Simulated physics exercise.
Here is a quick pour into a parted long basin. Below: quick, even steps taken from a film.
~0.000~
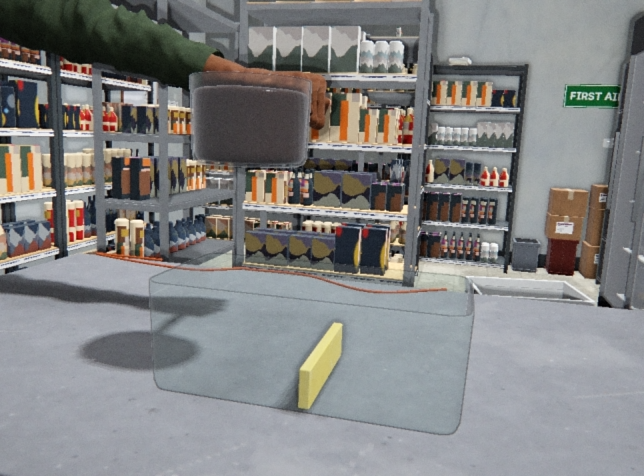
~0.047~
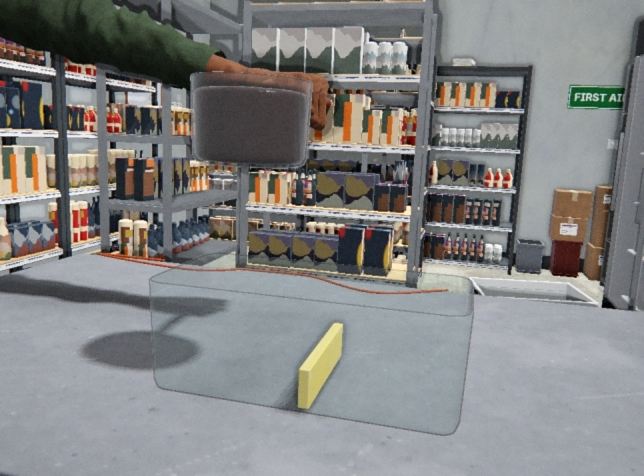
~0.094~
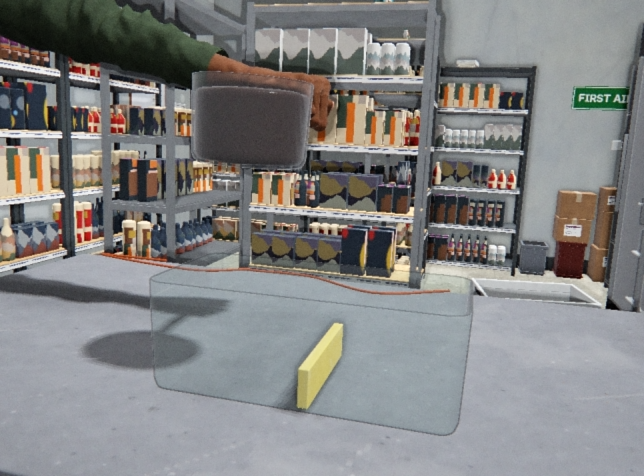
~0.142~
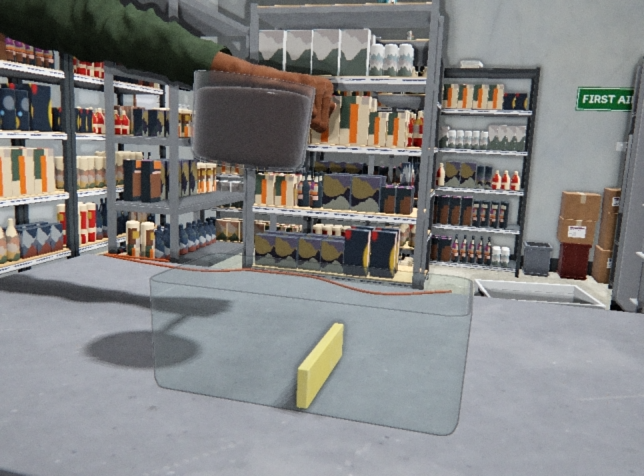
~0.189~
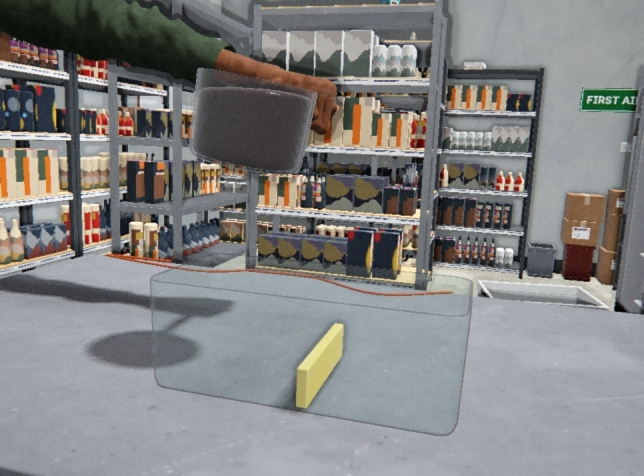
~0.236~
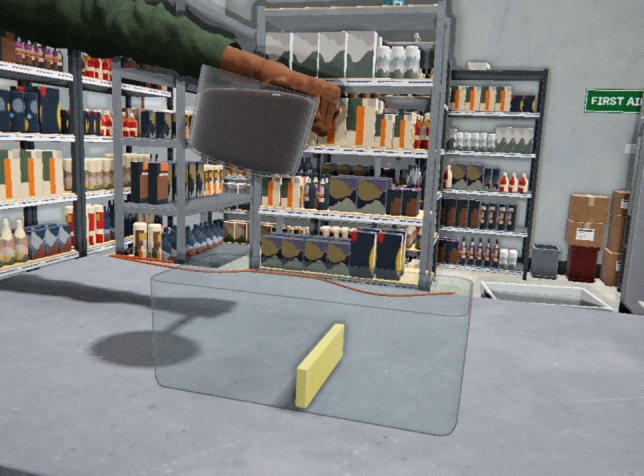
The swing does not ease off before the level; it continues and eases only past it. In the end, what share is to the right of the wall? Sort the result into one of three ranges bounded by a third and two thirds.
It falls in the top range, above two thirds.
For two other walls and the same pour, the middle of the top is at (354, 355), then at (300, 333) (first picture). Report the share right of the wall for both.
65 % then 95 %, approximately.
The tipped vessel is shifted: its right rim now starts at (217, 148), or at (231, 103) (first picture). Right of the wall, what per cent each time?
Result, first then second: About 10 % and about 10 %.
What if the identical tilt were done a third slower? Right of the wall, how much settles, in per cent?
Roughly 95 percent.
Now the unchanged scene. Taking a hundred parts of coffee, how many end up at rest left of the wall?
5 in a hundred.
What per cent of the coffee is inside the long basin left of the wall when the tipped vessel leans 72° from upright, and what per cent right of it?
So the left part has 0 percent, while the right part has 5.
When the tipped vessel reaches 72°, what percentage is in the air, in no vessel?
Share in flight: Approx. 30 %.
After 0.61 s the tilt is 72° and 63 per cent is still to pour, 0 is left of the wall and 7 right of it.
After 0.88 s the tilt is 102° and 14 per cent is still to pour, 2 is left of the wall and 67 right of it.
After 1.17 s the tilt is 105° and 1 per cent is still to pour, 7 is left of the wall and 89 right of it.
After 1.48 s the tilt is 105° and 0 per cent is still to pour, 7 is left of the wall and 92 right of it.
In the end 7 per cent lies left of the wall, 92 right of it and 1 outside.
